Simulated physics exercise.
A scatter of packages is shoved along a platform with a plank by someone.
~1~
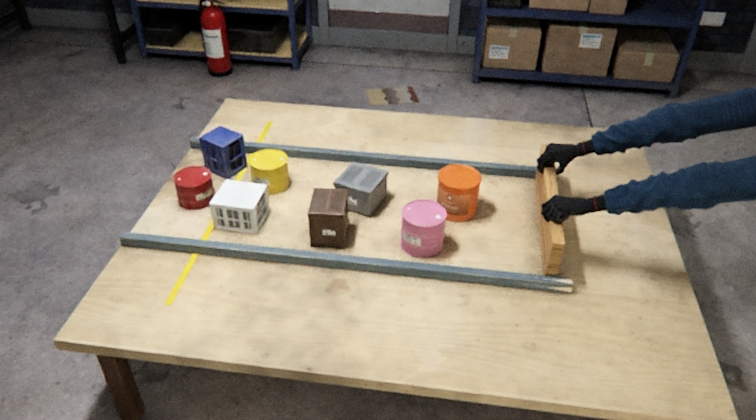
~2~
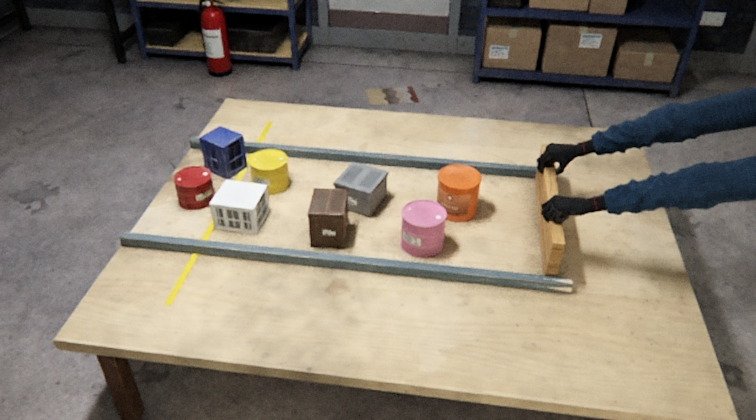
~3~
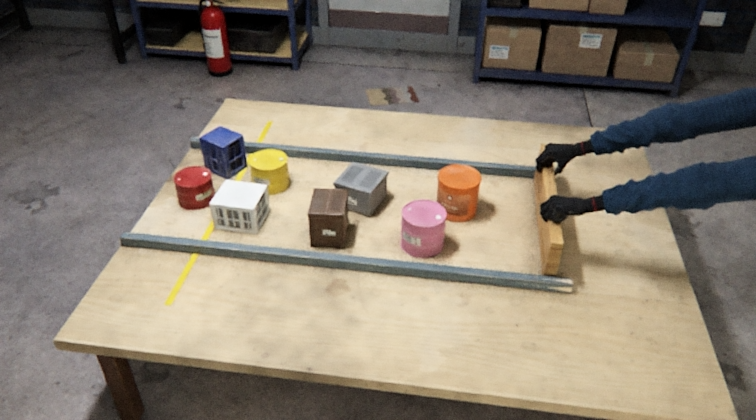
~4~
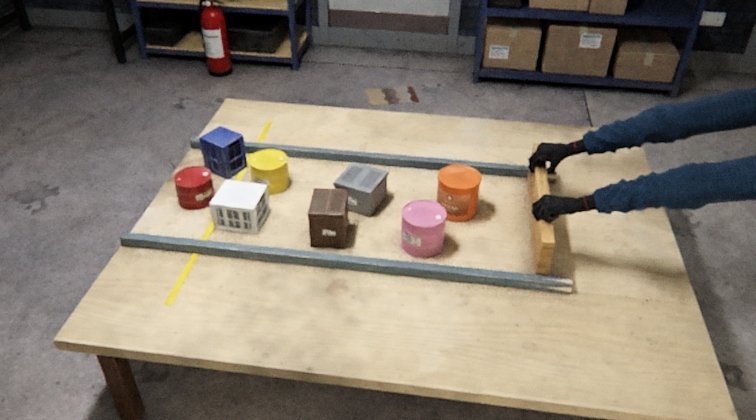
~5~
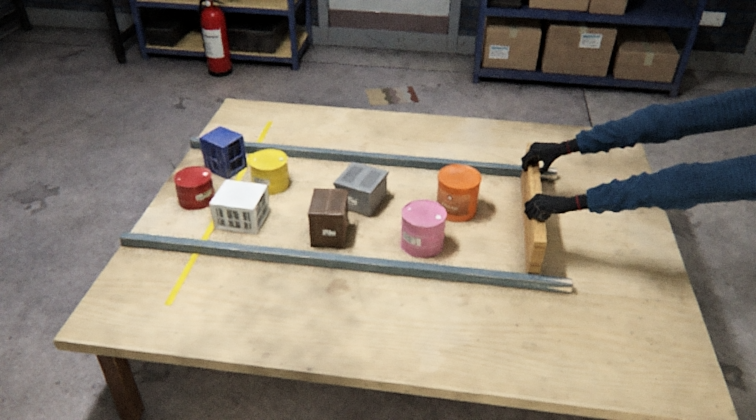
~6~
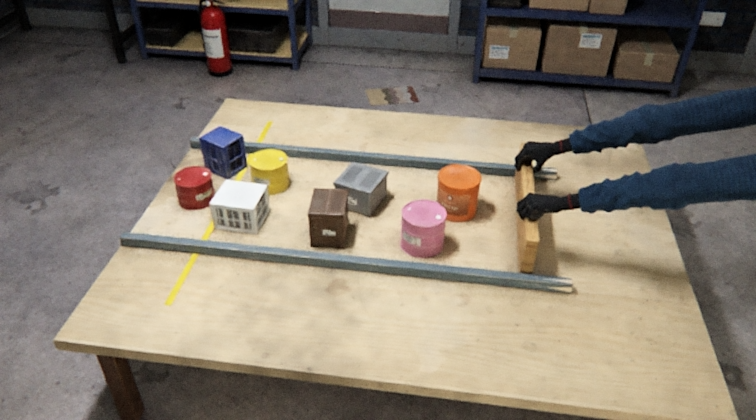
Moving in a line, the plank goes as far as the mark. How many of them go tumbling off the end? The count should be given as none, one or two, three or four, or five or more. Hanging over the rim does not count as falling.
Final count: Three or four.
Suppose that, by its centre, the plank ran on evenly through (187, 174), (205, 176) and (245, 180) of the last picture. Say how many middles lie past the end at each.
Counts: 6, 6, 4.
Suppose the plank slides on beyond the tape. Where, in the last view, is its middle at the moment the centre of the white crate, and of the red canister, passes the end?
White crate: (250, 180); red canister: (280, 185).
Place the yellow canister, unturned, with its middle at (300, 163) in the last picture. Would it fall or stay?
Note: Yellow canister is safe.
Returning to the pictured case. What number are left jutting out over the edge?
I make it 2.
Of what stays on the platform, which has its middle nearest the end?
Answer: The grey tote.
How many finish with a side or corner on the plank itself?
The number is 2.
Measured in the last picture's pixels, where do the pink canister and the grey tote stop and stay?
Okay, so first (190, 208), and next (168, 174).
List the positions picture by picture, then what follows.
In the first frame, red canister (195, 188); blue crate (224, 152); white crate (241, 207); plank (548, 208); tape (229, 196).
In the second frame, blue crate (224, 153); plank (548, 208).
In the third frame, white crate (241, 207); grey tote (361, 189).
In the fourth frame, red canister (195, 188); brown tote (329, 218).
In the fifth frame, blue crate (224, 153); orange pail (458, 193).
In the sixth frame, red canister (195, 188); blue crate (224, 153); white crate (241, 207); plank (525, 206); tape (229, 196).
Early on, none off yet; red canister at rest near (195, 188); blue crate at rest near (224, 153); white crate at rest near (241, 207).
Finally, the number that fall off is three or four; lost, yellow canister, white crate, blue crate and red canister.
